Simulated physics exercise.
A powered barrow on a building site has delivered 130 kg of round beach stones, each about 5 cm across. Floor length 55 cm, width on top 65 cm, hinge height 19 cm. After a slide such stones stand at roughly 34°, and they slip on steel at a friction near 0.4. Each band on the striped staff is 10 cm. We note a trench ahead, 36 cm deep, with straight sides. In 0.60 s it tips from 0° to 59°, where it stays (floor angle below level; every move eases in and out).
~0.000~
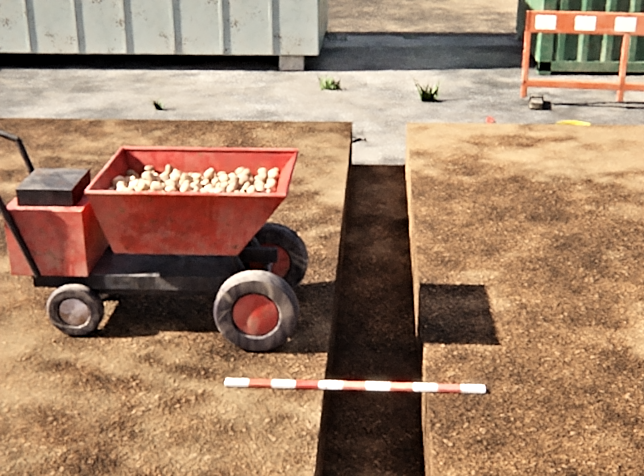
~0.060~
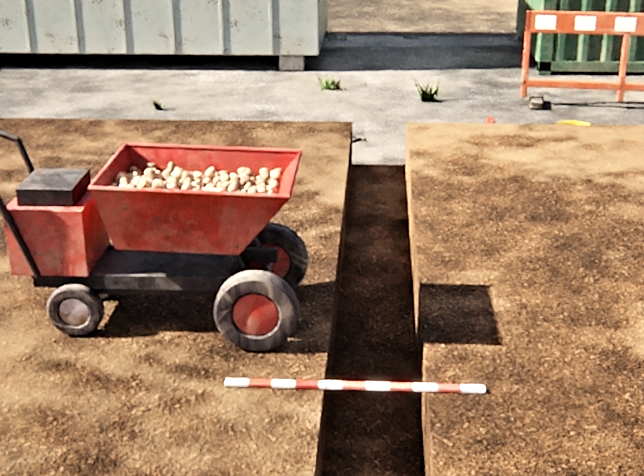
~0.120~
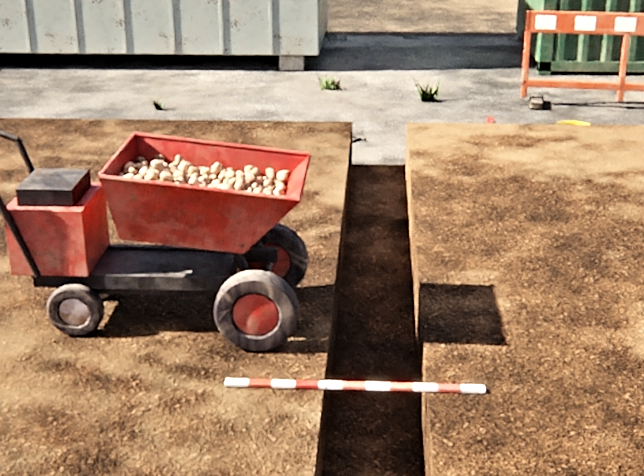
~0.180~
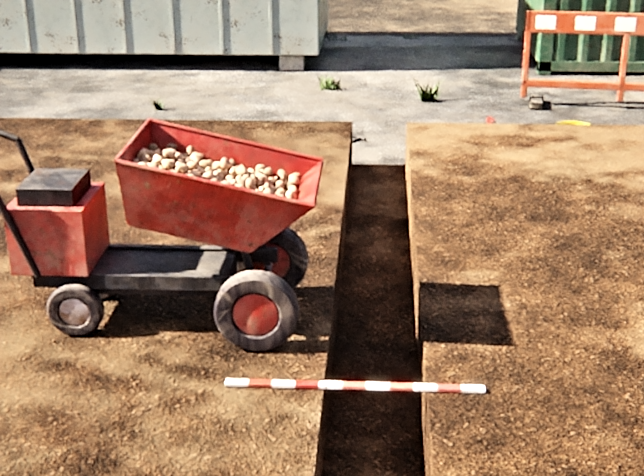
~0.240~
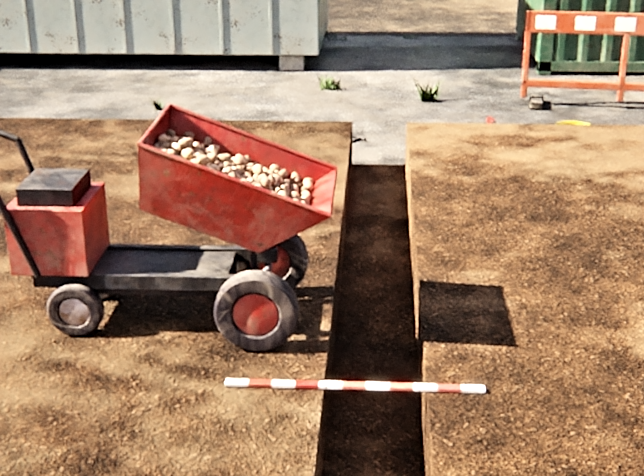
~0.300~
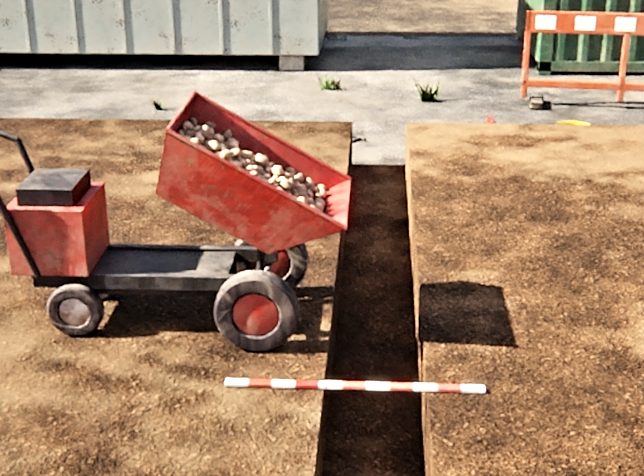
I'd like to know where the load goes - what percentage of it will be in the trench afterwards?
I would put it at about 32 per cent.
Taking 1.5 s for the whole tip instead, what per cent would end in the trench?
Close to 50 per cent then.
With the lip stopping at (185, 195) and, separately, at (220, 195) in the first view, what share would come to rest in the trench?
I'd expect some 70 per cent, then some 70.
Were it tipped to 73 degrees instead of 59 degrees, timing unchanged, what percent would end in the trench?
I'd expect around 30 in a hundred.
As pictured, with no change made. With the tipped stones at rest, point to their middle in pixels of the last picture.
Centre estimate: Around (459, 320).
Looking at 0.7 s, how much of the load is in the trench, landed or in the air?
About 10%.
After 0.4 s the floor is at 50°; 100 % in the tray; the foremost stones are at (353, 237).
After 0.7 s the floor is at 59°; 88 % in the tray, 9 % in the trench, 2 % past the trench; the foremost stones are at (442, 298).
After 1.0 s the floor is at 59°; 39 % in the tray, 10 % in the trench, 51 % past the trench; the foremost stones are at (599, 341).
After 3.0 s the floor is at 59°; 13 % in the tray, 32 % in the trench, 55 % past the trench; the foremost stones are past the picture's edge.
